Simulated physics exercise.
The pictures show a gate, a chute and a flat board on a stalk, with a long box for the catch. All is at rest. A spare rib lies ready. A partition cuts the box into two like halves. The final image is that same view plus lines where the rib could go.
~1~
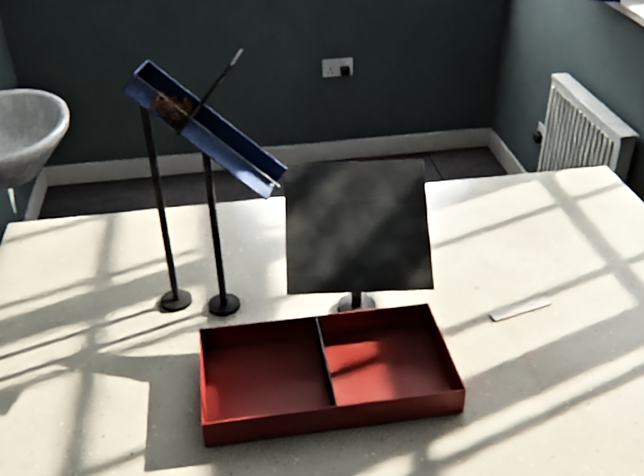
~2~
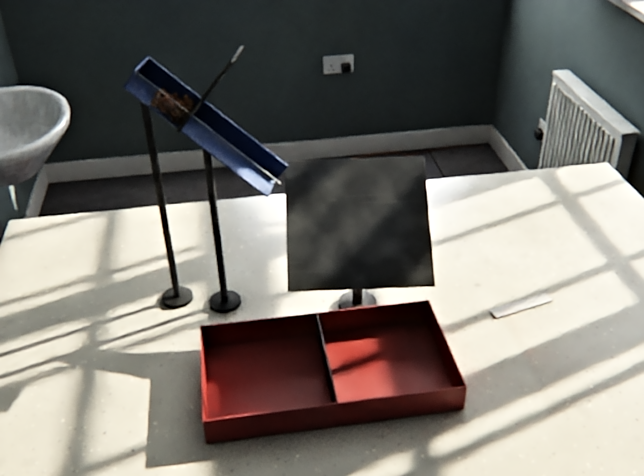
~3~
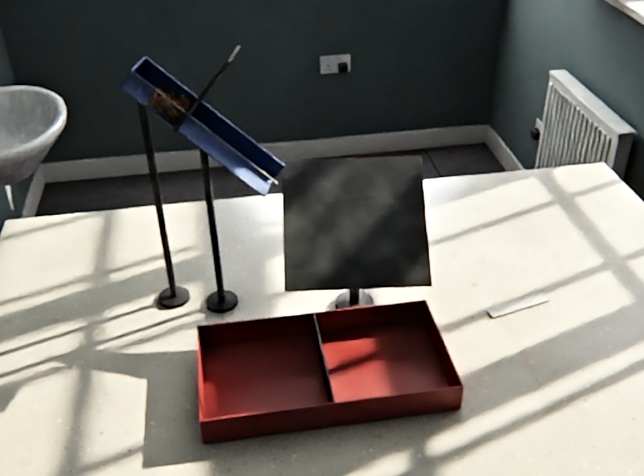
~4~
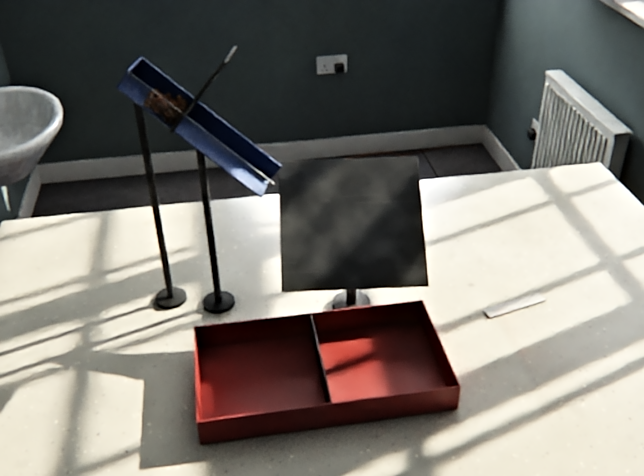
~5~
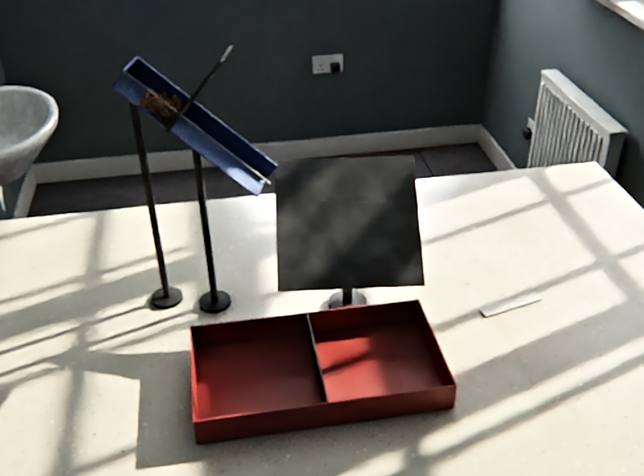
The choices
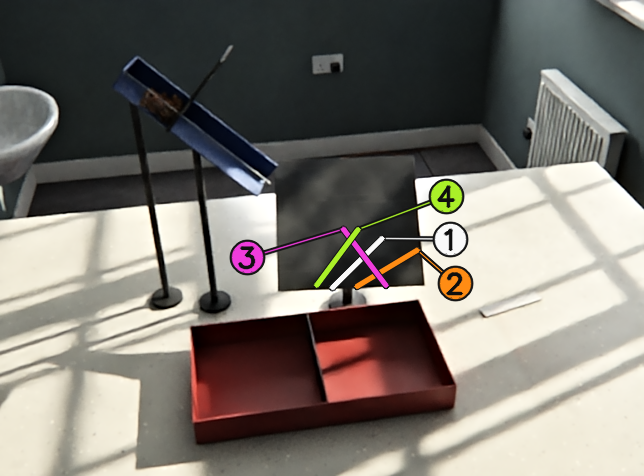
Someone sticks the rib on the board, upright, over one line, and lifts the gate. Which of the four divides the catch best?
The best line is 1.
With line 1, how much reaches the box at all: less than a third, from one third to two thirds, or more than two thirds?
Line 1 gives more than two thirds.
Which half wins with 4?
The left half.
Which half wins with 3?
More lands on the right.
On the marked copy, line 1 from (382, 238) to (332, 287); line 2 from (417, 250) to (356, 286); line 3 from (343, 229) to (386, 285); line 4 from (358, 229) to (316, 285).
For line 1, of what is caught, close to a third in the left half, close to two thirds in the right.
For line 2, of what is caught, a small share in the left half, all but a few in the right.
For line 3, of what is caught, a small share in the left half, all but a few in the right.
For line 4, of what is caught, all but a few in the left half, a small share in the right.
